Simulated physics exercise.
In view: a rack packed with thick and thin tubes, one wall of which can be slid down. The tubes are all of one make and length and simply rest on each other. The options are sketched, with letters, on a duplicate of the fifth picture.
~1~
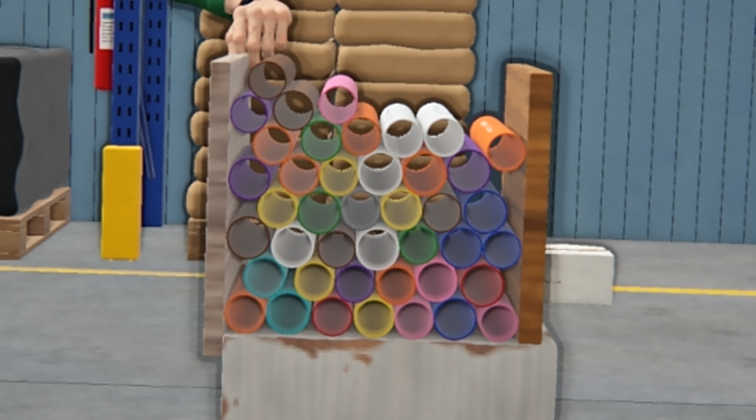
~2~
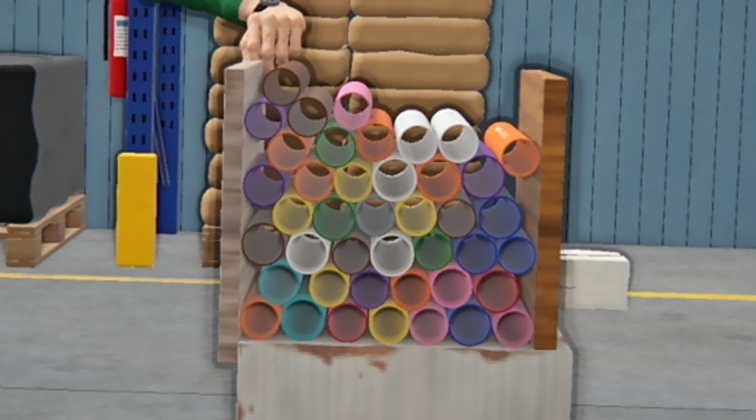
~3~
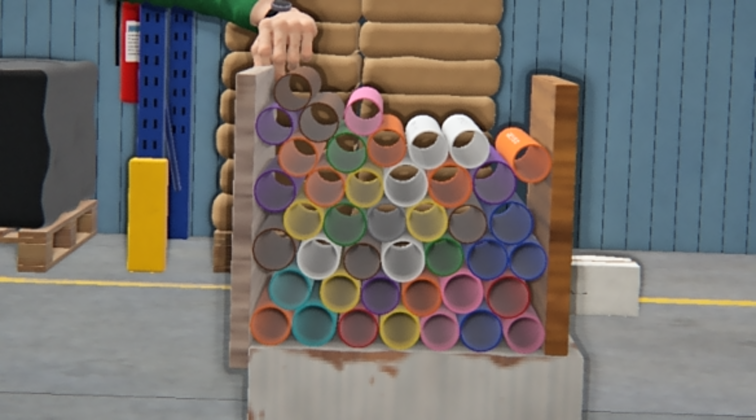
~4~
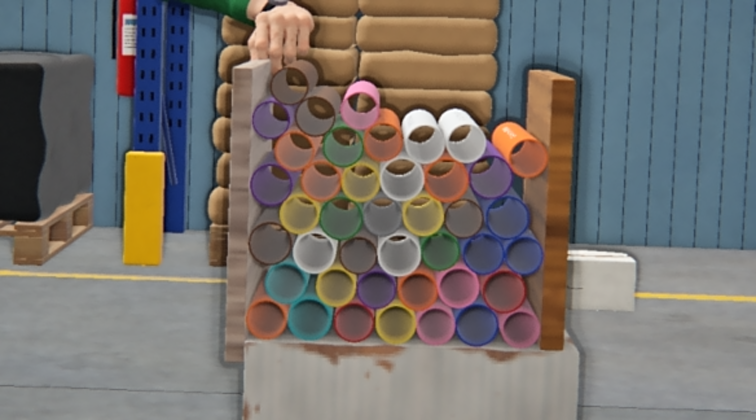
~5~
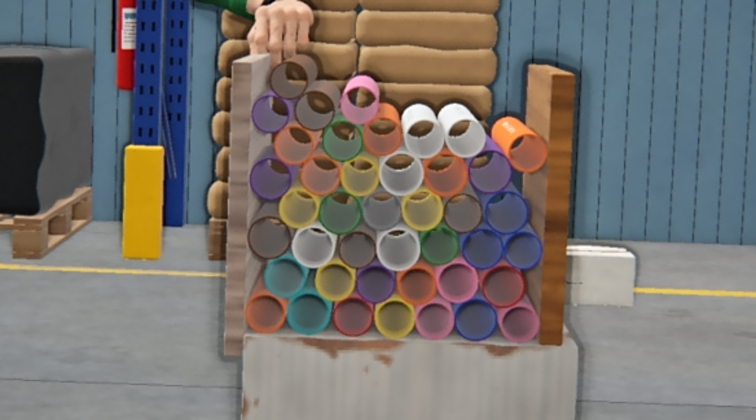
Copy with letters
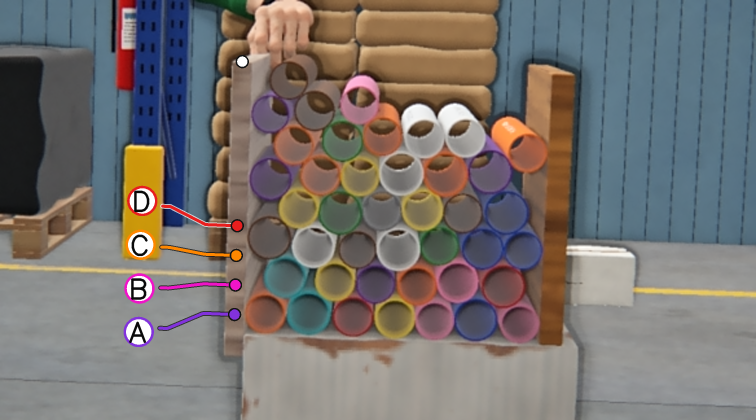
The view shifts slightly around a rack of colourful tubes while a hand rests at its left wall.
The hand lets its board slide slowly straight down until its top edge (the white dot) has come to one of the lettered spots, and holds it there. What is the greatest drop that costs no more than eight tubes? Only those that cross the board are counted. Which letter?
The last mark within the limit is C.
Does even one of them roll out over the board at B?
Yes, at B.
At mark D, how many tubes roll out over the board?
With D, five.
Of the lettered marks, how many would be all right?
Two of the four.
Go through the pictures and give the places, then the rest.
The first frame shows a purple tube (469, 171); a brown tube (267, 80); side board (230, 192).
The second frame shows side board (245, 198); an orange tube (260, 320).
The third frame shows a blue tube (481, 330); a brown tube (274, 250).
The fourth frame shows a red tube (504, 292); a purple tube (271, 185).
The fifth frame shows an orange tube (320, 176); a white tube (402, 174); a purple tube (490, 172).
On the copy, A at (235, 314); B at (236, 285); C at (237, 255); D at (238, 225); the white dot at (243, 61).
On C. First, top of the board (250, 145).
Then, top of the board (247, 237).
Finally, top of the board (247, 255), about five out over the board.
By contrast, A more than eight out over the board; B more than eight out over the board; D about five out over the board.
